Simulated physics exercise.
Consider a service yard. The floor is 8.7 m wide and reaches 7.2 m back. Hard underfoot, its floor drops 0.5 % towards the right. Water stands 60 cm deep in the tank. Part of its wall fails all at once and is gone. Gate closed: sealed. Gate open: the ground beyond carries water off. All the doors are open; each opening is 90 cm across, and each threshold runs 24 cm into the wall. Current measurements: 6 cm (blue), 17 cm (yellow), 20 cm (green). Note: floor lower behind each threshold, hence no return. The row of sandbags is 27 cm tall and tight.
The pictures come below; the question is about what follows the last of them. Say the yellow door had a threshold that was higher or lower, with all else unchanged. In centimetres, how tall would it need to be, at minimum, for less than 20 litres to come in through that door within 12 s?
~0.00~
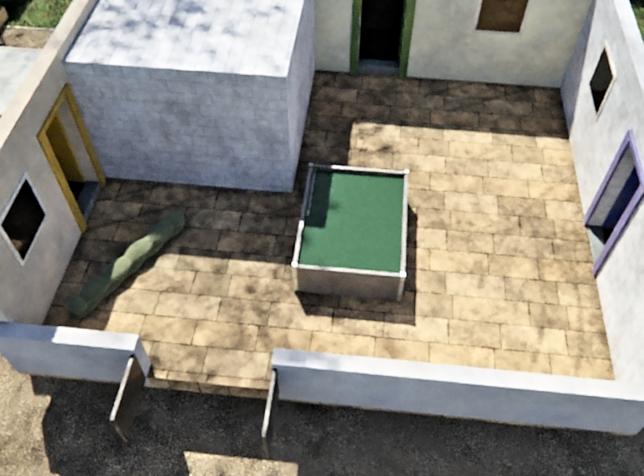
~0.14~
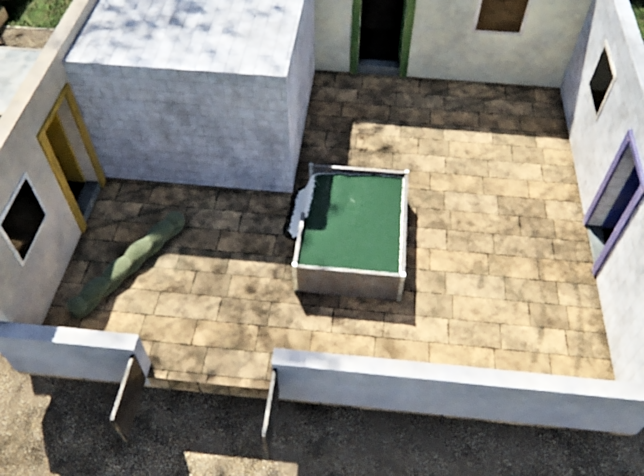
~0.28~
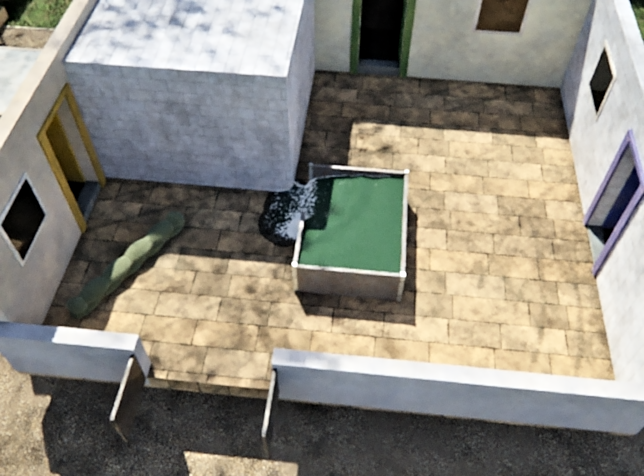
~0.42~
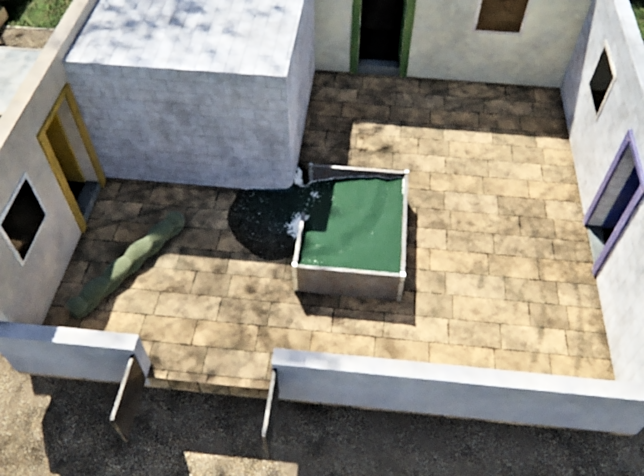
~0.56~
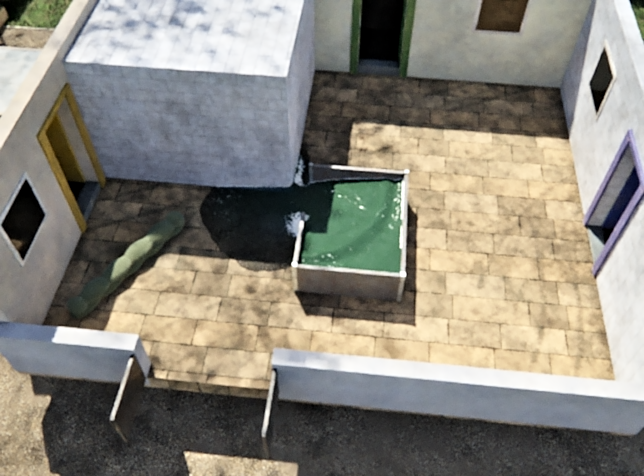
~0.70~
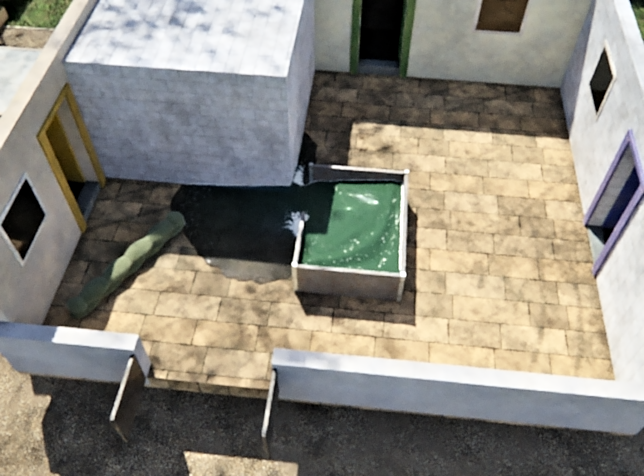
About 27 cm.
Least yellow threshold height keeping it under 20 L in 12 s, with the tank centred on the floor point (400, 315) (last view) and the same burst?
New minimum height: Approx. 18 cm.
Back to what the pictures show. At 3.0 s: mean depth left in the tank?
Average depth: Approx. 26 cm.
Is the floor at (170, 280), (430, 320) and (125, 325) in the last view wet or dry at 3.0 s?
Awash, untouched, awash.
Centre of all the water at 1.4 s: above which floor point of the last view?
Around (315, 230).
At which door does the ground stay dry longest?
I'd go with the blue door.
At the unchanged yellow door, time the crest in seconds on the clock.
Near 2.0 seconds.
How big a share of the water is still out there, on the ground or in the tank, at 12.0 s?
I'd estimate some 82 in a hundred.
After 1.4 s water covers 15 % of the floor, deepest (34 cm) near (289, 199); 20 cm at the yellow door, 0 litres in over its 17 cm threshold.
After 3.0 s water covers 30 % of the floor, deepest (30 cm) near (104, 184); 25 cm at the yellow door, 82 litres in over its 17 cm threshold.
After 12.0 s water covers 70 % of the floor, deepest (9 cm) near (32, 350); 7 cm at the yellow door, 107 litres in over its 17 cm threshold.
At the yellow door as built, the water arrived by 1.2 s and peaked near 30 cm at 2.0 s.
With a threshold of 23.5 cm, 40 litres would have come in within the 12 s; with 31.5 cm, 7 litres. So under 20 litres takes about 27 cm.
